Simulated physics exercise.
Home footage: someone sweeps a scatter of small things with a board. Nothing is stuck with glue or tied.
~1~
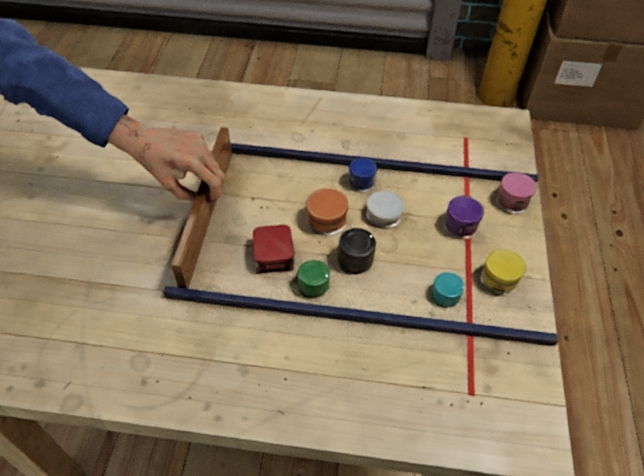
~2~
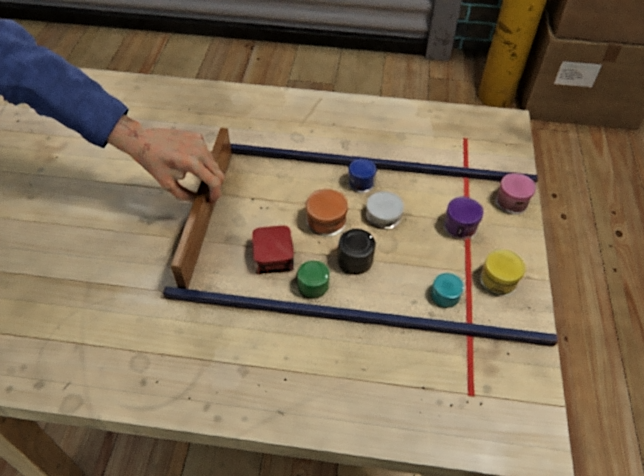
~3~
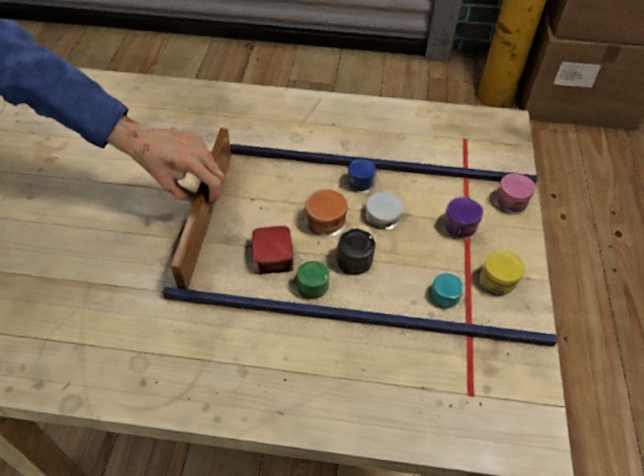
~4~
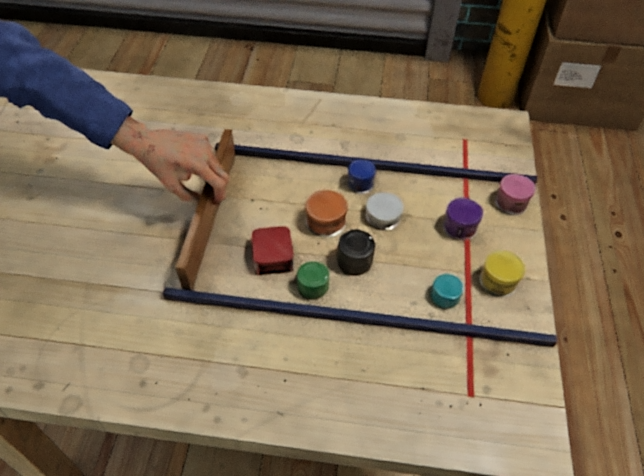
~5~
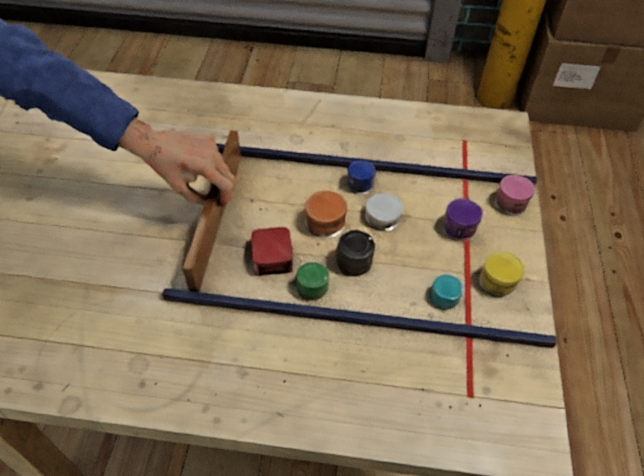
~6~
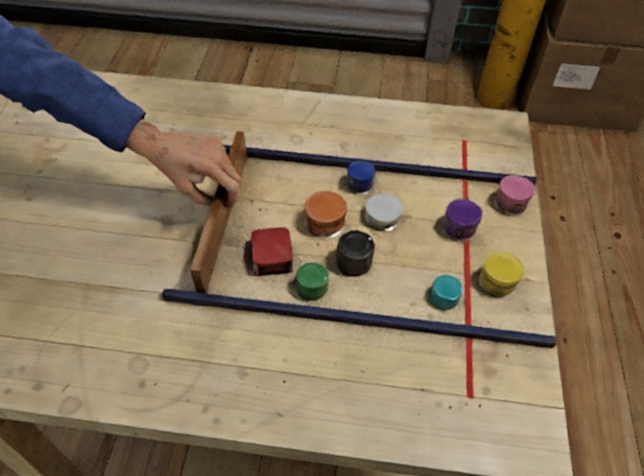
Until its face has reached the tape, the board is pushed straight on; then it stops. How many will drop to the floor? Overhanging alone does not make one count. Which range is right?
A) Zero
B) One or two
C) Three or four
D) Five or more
One or two (B).
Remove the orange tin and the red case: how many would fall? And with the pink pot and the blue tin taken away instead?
Counts - first: 0, second: 1.
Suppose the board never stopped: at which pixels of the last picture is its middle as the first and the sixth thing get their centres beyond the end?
About (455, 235) and about (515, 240).
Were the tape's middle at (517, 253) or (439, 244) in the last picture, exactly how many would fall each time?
Respectively 6 and 0.
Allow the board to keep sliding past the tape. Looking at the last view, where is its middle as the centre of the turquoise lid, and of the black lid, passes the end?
The middle is at (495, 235) when it's the turquoise lid, and at (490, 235) when it's the black lid.
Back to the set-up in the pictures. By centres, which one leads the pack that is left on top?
Answer: The pink pot.
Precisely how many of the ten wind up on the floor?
The number that fall is 1.
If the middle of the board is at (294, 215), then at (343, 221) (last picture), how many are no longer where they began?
Counts: 2 and 6.
Soon after, none off yet; pink pot at rest near (514, 196); yellow pot at rest near (501, 274); purple pot at rest near (462, 220).
Then, none off yet; pink pot at rest near (514, 196); yellow pot at rest near (501, 274); purple pot moving near (470, 222).
By the end, the number that fall off is one or two; fallen, yellow pot.
